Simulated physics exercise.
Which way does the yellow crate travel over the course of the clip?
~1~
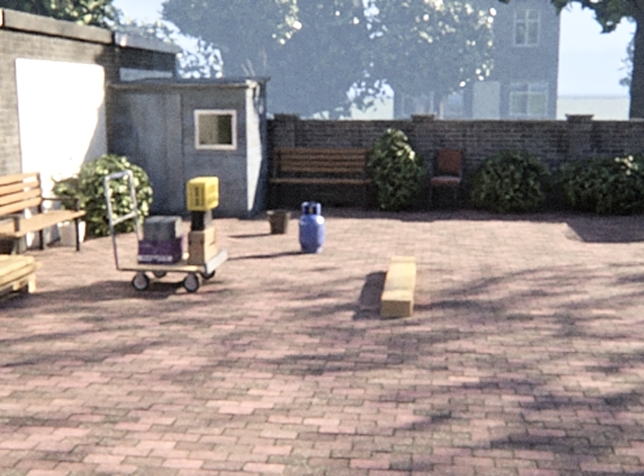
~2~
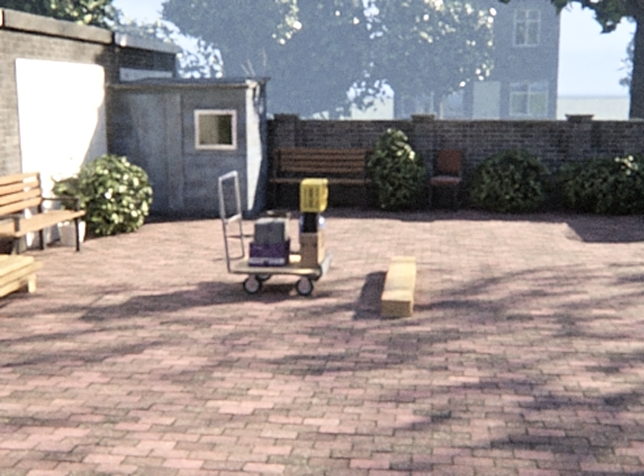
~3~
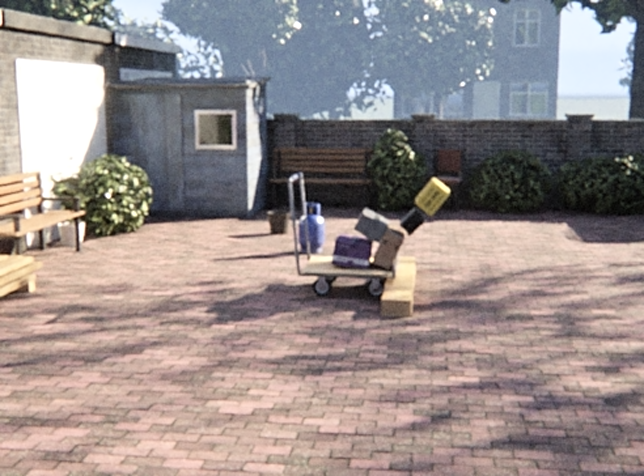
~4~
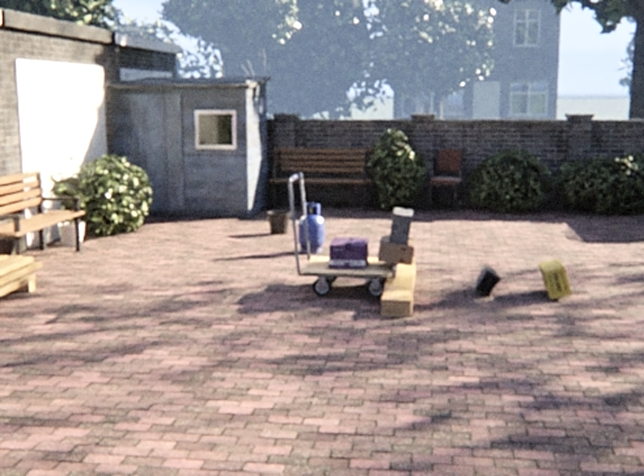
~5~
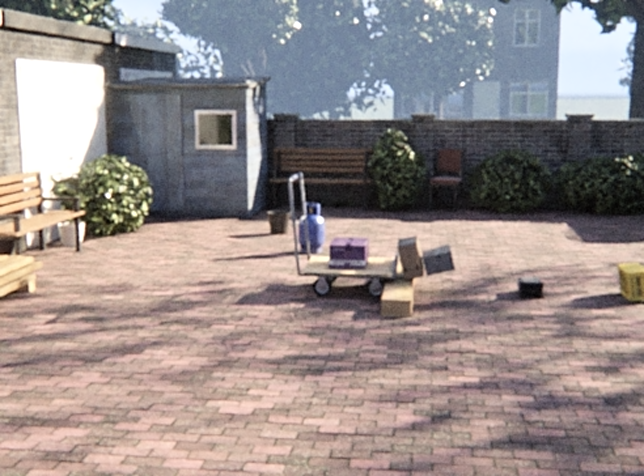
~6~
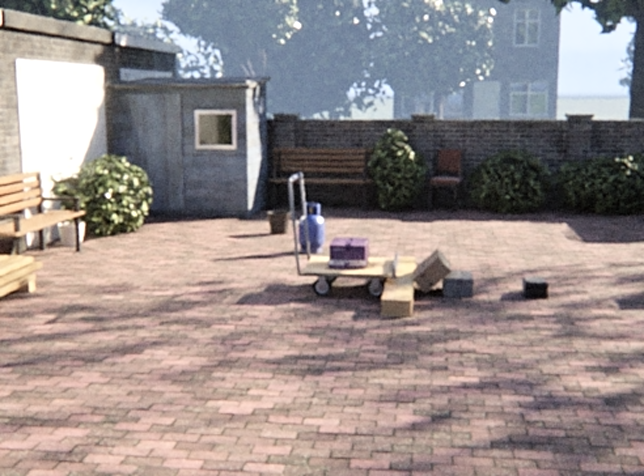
It travels to the right, first riding on the trolley and then flying off the front when the trolley stops at the kerb.
